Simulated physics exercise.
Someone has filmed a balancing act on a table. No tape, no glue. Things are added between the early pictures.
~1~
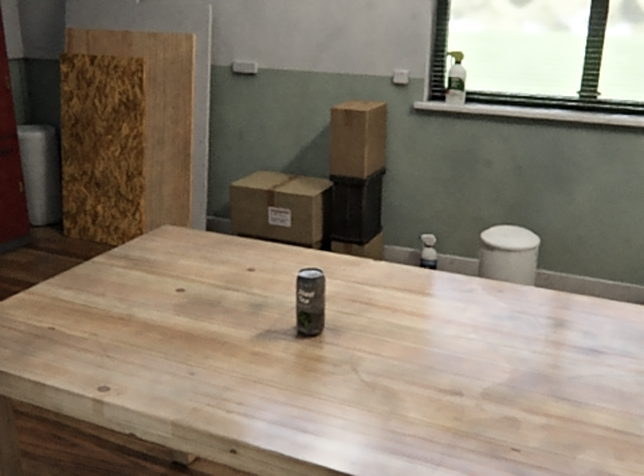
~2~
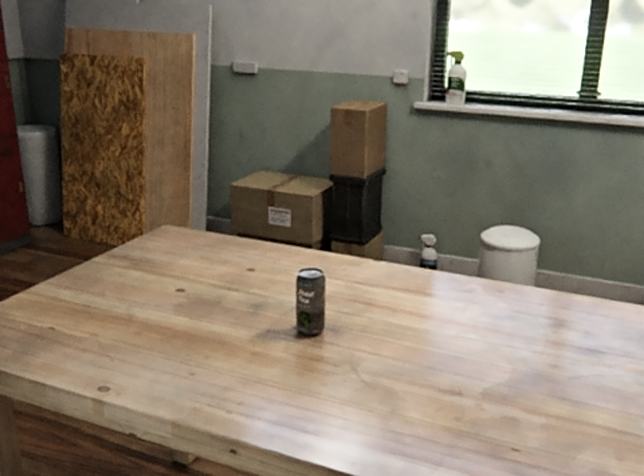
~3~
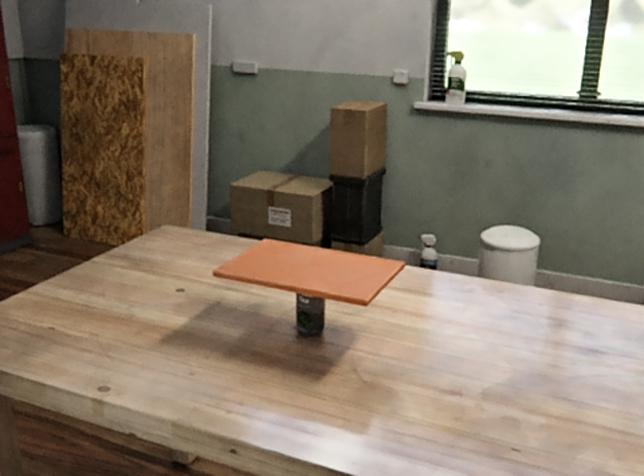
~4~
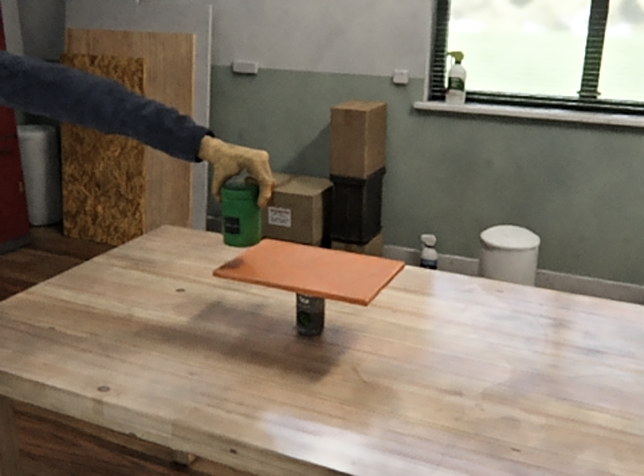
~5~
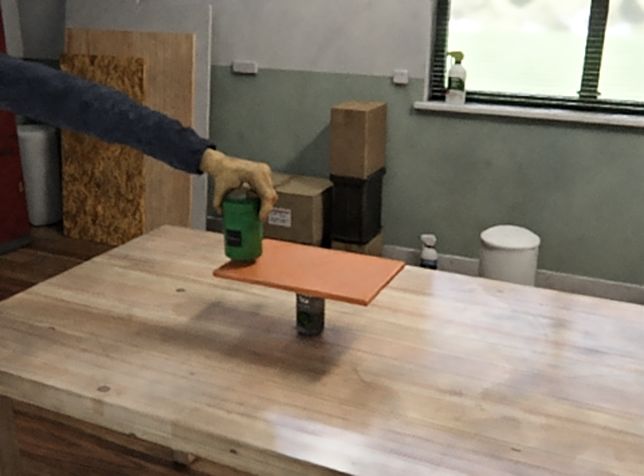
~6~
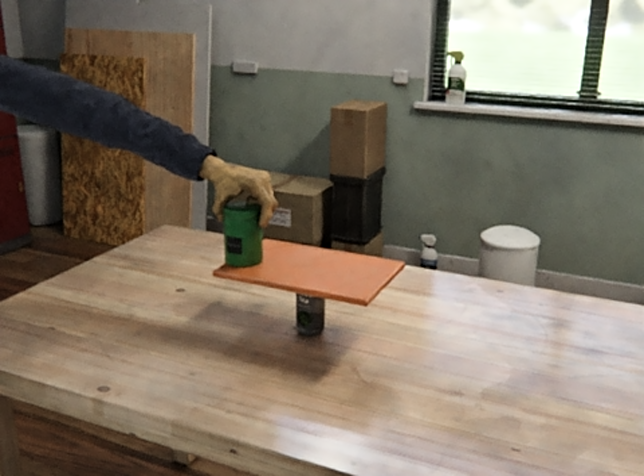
The clip shows a dark grey can on a wooden table, then an orange board lying across its top. A hand reaches in from the left and lowers a green jar onto the board's left end, keeping hold of it.
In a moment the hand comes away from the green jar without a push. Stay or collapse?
Outcome: The stack loses its balance.
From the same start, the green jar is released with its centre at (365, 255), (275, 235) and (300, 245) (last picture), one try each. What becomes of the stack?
First try: It gives way; second try: It comes apart; third try: It keeps its balance.
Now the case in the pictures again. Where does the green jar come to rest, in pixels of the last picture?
At about (199, 303).
Then, 0.30 s later than the last frame, green jar now fallen; orange lid tilted by 30°.
Then, 0.50 s later than the last frame, orange lid tilted by 62°.
Then, 0.80 s later than the last frame, orange lid now fallen; grey can on its side.
Then, 0.90 s later than the last frame, grey can now fallen.
When it is over, fallen, grey can, green jar and orange lid. End places, in pixels of the last picture, green jar near (199, 303). The stack comes apart.
